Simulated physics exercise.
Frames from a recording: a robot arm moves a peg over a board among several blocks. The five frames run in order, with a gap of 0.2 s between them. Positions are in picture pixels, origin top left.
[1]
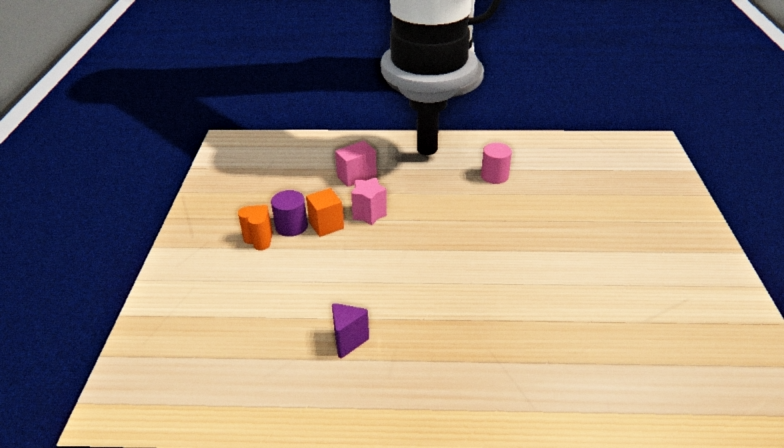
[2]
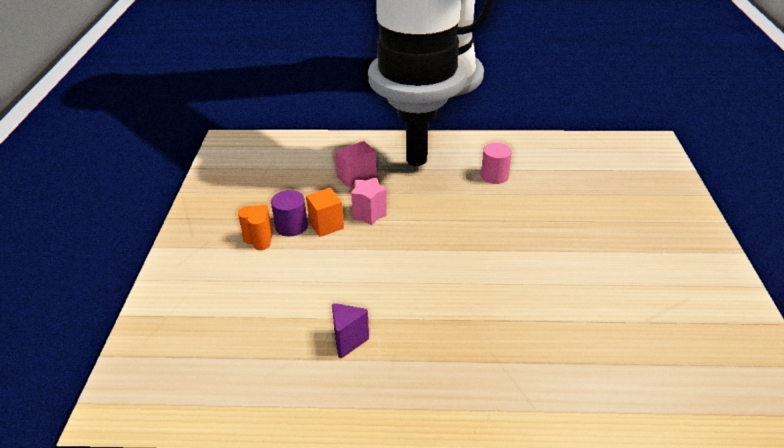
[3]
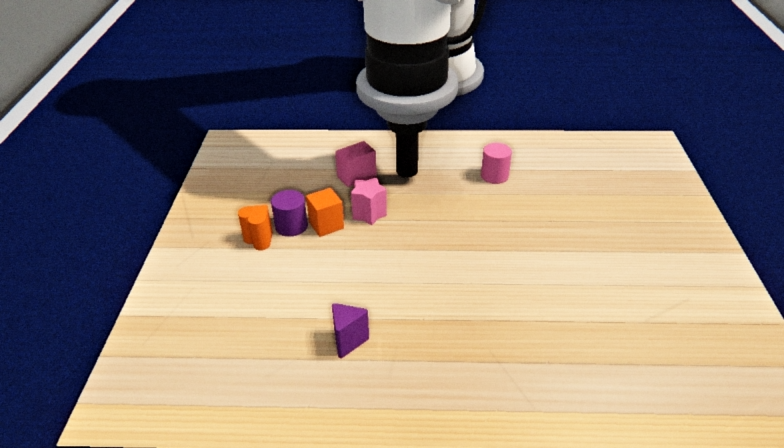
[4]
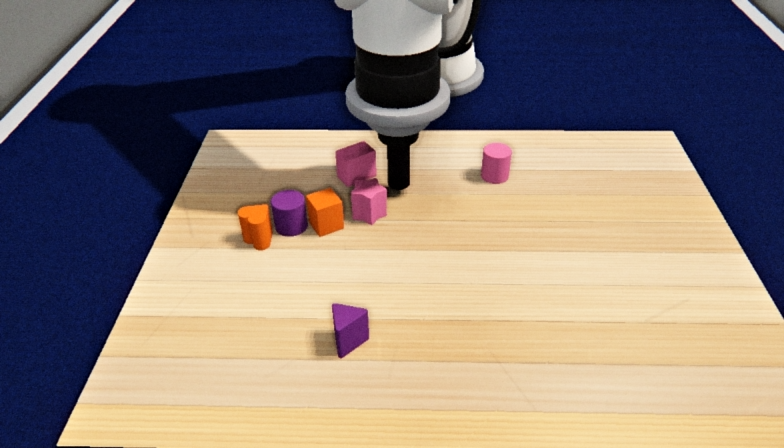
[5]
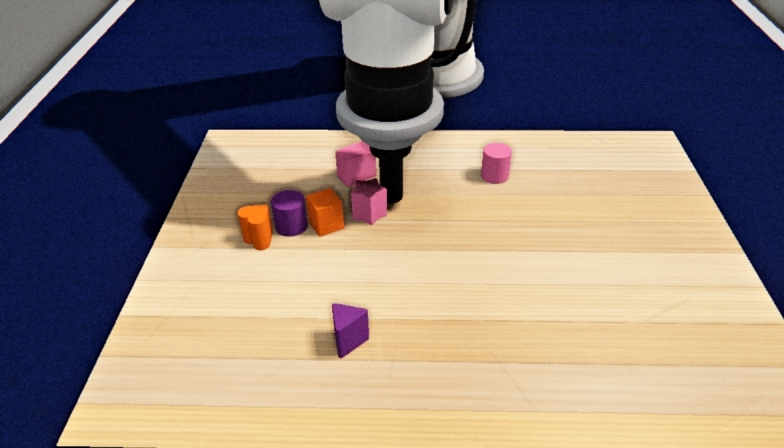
On a wooden board scattered with pink, orange and purple blocks, a robot arm moved its black peg down and to the left, drawing close beside the pink star while the blocks stayed still.
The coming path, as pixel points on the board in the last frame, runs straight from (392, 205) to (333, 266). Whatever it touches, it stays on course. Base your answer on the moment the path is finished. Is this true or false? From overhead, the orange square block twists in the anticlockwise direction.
False - the claim does not hold.
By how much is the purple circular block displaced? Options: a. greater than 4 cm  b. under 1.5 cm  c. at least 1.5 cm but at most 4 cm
Choice c: At least 1.5 cm but at most 4 cm.
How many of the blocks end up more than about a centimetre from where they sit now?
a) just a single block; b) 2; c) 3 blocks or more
The one that fits is c, 3 blocks or more.
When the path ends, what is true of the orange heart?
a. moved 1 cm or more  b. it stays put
My answer is option b.
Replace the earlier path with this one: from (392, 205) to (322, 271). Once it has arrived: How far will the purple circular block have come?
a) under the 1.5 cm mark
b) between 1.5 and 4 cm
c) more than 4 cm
Correct choice: B.
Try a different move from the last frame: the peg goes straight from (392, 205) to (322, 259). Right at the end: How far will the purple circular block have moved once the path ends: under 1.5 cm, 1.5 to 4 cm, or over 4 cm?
I'd go with 1.5 to 4 cm for this block.
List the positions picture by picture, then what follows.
In the first frame, lower end of the peg (427, 150), tops of blocks, orange heart (254, 213), purple circular block (288, 199), orange square block (324, 198), pink rectangular block (355, 150), pink star (368, 187).
In the second frame, peg (417, 160), blocks as before.
In the third frame, peg (407, 172), blocks as before.
In the fourth frame, peg (399, 184), blocks as before.
In the fifth frame, peg (392, 197), orange heart (254, 213), purple circular block (288, 199), orange square block (324, 198), pink rectangular block (355, 150), pink star (368, 187).
The first path, step by step. One third of the way, peg (374, 216); purple circular block (282, 199); orange square block (314, 200), turned 20° clockwise; pink star (347, 199), turned 25° clockwise.
Two thirds of the way, peg (354, 236); purple circular block (274, 195); orange square block (302, 204), turned 75° clockwise; pink star (327, 214), turned 40° clockwise.
At the end, peg (332, 258); orange heart not moved; purple circular block (273, 195); orange square block (300, 204), turned 75° clockwise; pink rectangular block not moved; pink star (319, 219), turned 70° clockwise.
